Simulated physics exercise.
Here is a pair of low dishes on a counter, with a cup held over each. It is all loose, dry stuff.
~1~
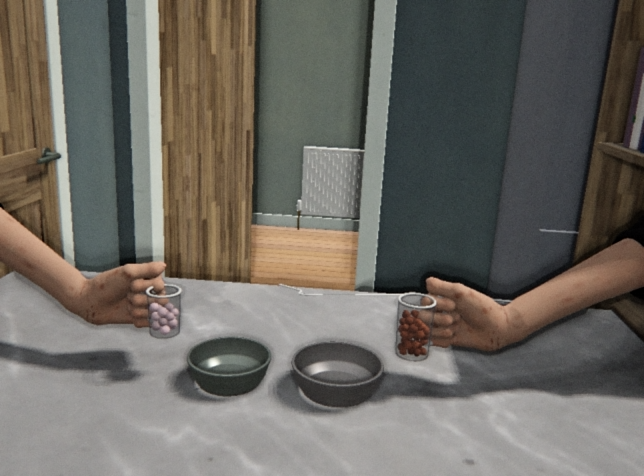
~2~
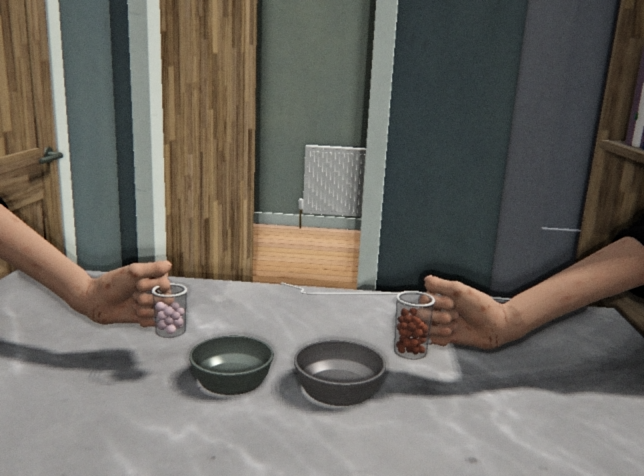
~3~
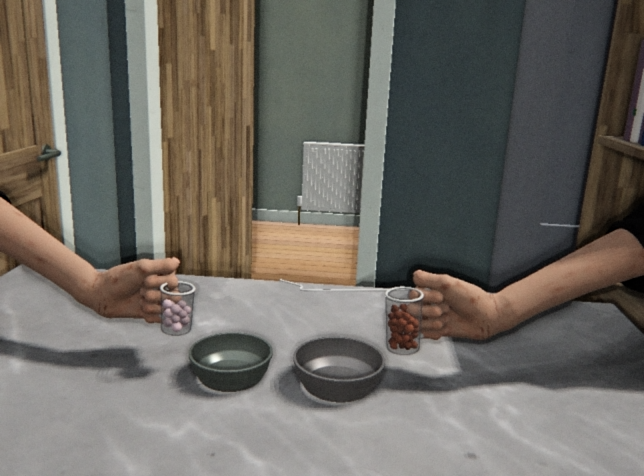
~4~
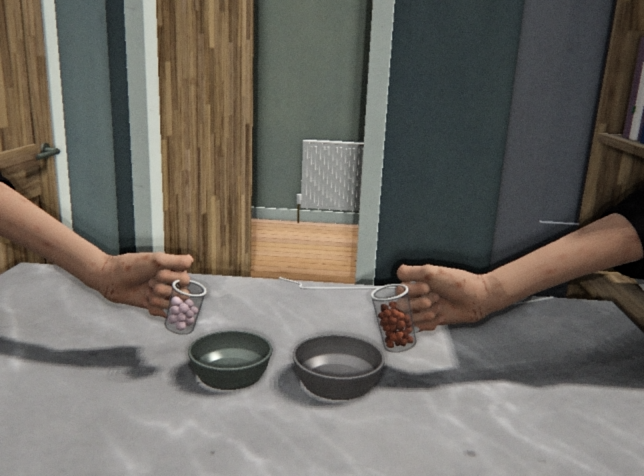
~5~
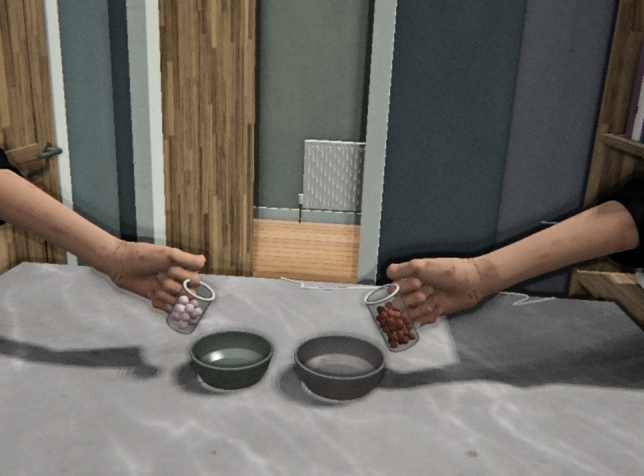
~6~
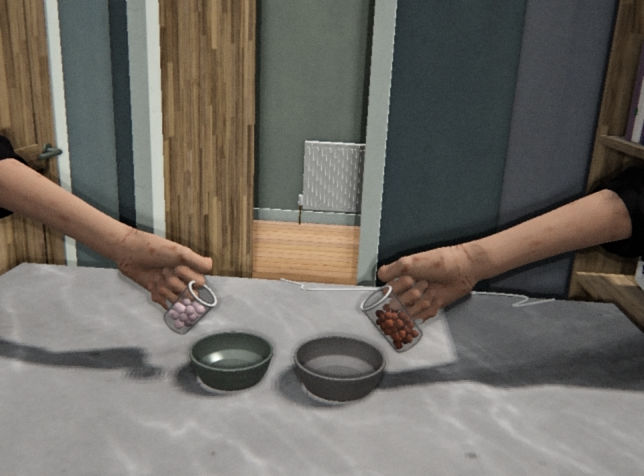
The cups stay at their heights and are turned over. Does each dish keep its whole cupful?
The left dish catches the lot and the right dish catches the lot.
Then, 0.31 s on from there, left, the whole lot still in the cup; right, the whole lot still in the cup.
Then, 0.70 s on from there, left, the whole lot still in the cup; right, the whole lot still in the cup.
Then, 1.12 s on from there, left, near half still in the cup, near half in the dish, a little in the air; right, all but a few still in the cup, a little in the air.
In the end, left, the whole lot in the dish, none at all outside the dish; right, the whole lot in the dish, none at all outside the dish.
